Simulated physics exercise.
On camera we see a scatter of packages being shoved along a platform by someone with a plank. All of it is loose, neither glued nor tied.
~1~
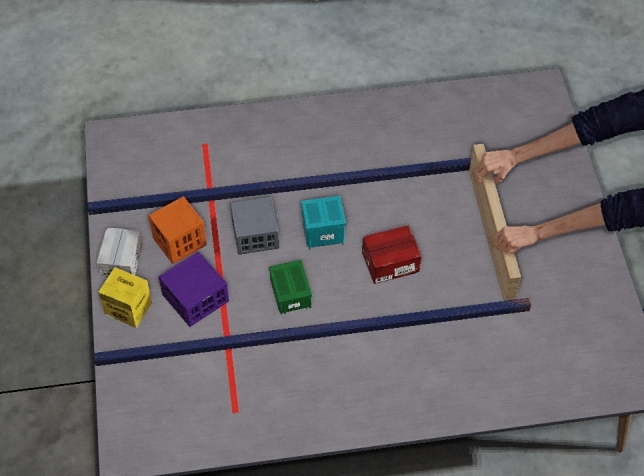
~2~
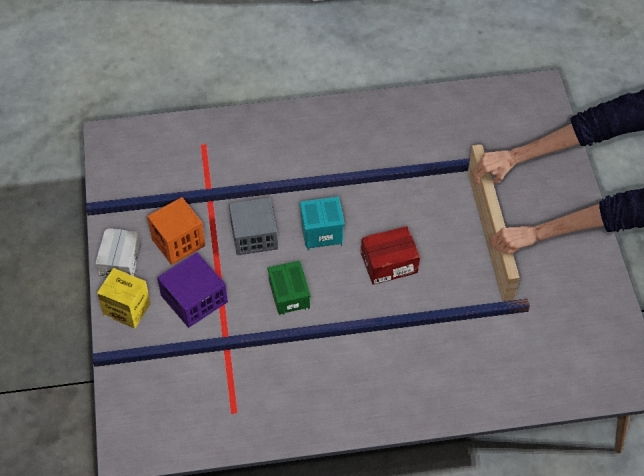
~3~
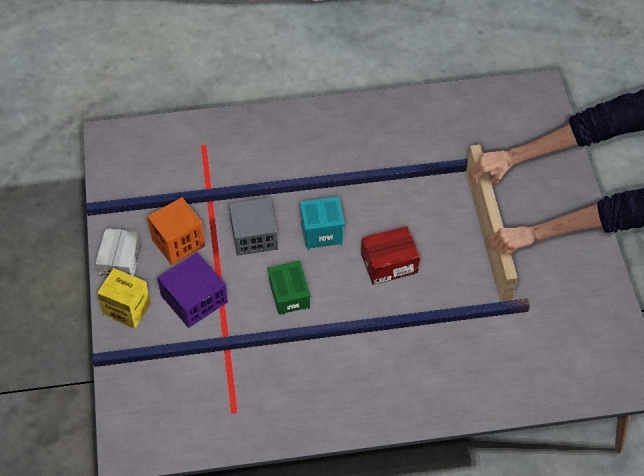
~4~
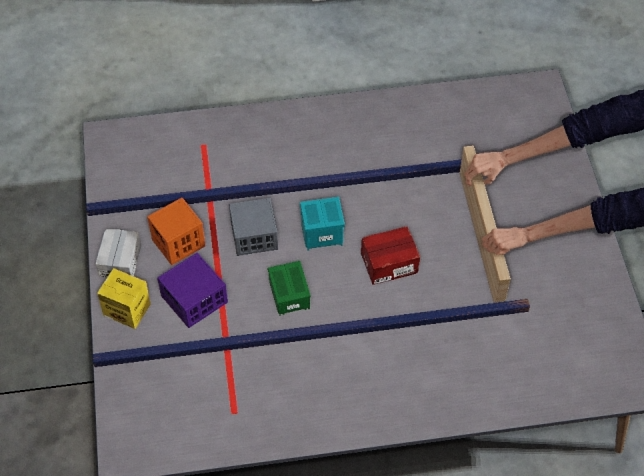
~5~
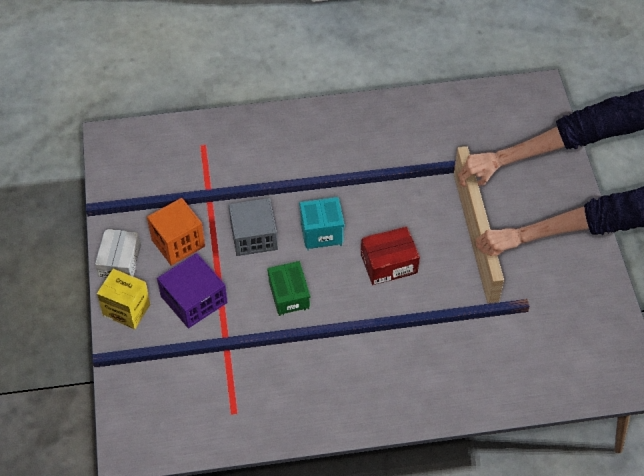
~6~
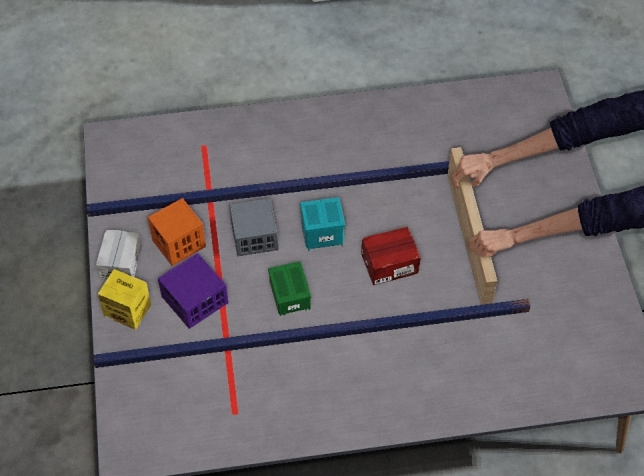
A wooden plank held by two hands slides slightly left toward scattered, motionless coloured boxes.
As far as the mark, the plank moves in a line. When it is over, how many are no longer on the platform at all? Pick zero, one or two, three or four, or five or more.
The answer is one or two.
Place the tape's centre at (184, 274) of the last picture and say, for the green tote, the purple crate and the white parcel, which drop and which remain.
Lab note: Green tote is safe; purple crate is safe; white parcel comes off.
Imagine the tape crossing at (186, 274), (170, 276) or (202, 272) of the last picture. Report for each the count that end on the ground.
Going through each try, you'd get 3, 3 and 2.
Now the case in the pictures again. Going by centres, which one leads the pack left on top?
Answer: The yellow box.
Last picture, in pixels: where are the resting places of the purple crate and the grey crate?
The purple crate comes to rest at (147, 301), and the grey crate comes to rest at (154, 239).
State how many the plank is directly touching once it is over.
The count comes out at 3.
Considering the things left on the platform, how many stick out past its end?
That'd be 1.
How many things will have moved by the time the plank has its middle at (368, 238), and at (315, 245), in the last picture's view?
At first I count 1, and then 4.
Early on, none off yet; white parcel at rest near (119, 255); yellow box at rest near (125, 300); orange crate at rest near (177, 232).
Finally, the number that fall off is one or two; lost, white parcel.
